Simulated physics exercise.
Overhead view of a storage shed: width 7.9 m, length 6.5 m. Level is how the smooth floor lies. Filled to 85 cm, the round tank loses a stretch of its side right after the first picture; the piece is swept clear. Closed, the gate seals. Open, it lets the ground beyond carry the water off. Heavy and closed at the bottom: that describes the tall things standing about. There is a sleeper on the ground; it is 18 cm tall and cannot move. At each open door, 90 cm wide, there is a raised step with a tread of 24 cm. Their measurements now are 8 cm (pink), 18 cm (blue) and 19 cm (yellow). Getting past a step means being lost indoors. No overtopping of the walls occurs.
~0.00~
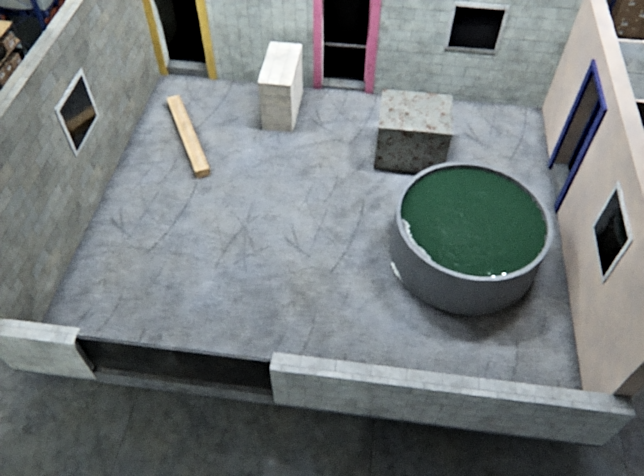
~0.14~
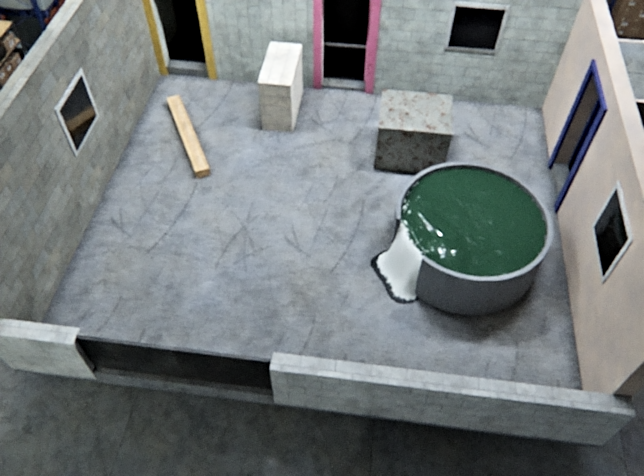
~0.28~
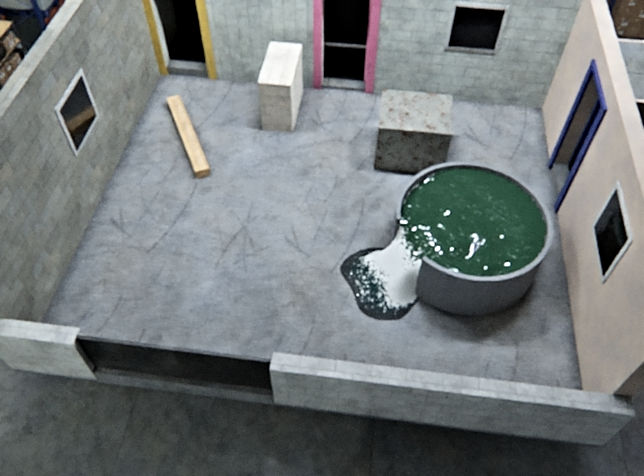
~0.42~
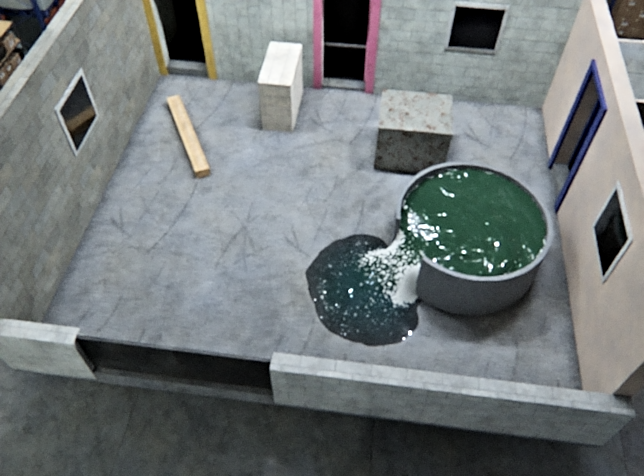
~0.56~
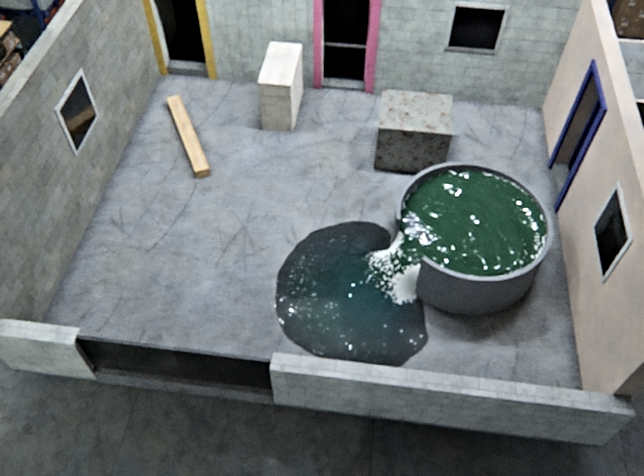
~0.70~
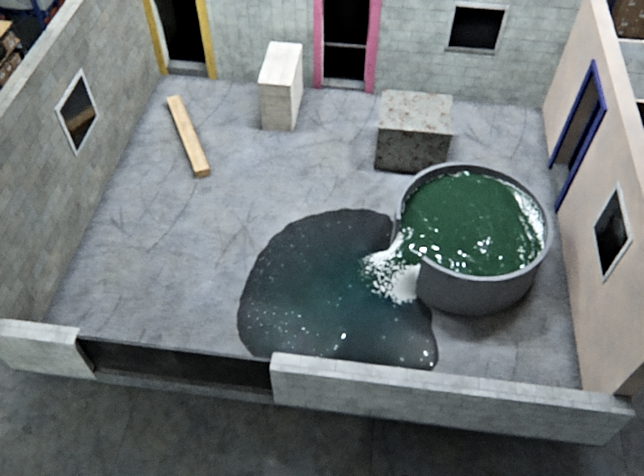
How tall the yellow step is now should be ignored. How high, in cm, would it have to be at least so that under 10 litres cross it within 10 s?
I would say at least 22 cm.
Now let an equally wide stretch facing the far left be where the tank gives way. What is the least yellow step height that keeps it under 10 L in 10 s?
About 24 centimetres.
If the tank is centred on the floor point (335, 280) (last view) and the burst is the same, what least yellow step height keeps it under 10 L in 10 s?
29 cm or thereabouts.
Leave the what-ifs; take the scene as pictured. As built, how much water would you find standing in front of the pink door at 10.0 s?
2.0 cm.
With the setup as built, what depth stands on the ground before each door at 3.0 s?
Pink door: 0 cm; blue door: 0 cm; yellow door: 0 cm.
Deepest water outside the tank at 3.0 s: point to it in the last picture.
Near (75, 331).
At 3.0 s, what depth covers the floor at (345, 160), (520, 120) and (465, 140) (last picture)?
About 0, 0 and 0 cm.
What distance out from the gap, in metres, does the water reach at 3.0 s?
Roughly 5.8 m.
After 1.4 s water covers 30 % of the floor, deepest (38 cm) near (397, 286); it has not reached the yellow door.
After 3.0 s water covers 45 % of the floor, deepest (38 cm) near (75, 331); it has not reached the yellow door.
After 10.0 s water covers 90 % of the floor, deepest (16 cm) near (184, 149); 13 cm at the yellow door, 28 litres in over its 19 cm step.
At the yellow door as built, the water arrived by 4.7 s and peaked near 22 cm at 5.6 s.
With a step of 18 cm, 37 litres would have come in within the 10 s; with 28.5 cm, 0 litres. So under 10 litres takes about 22 cm.
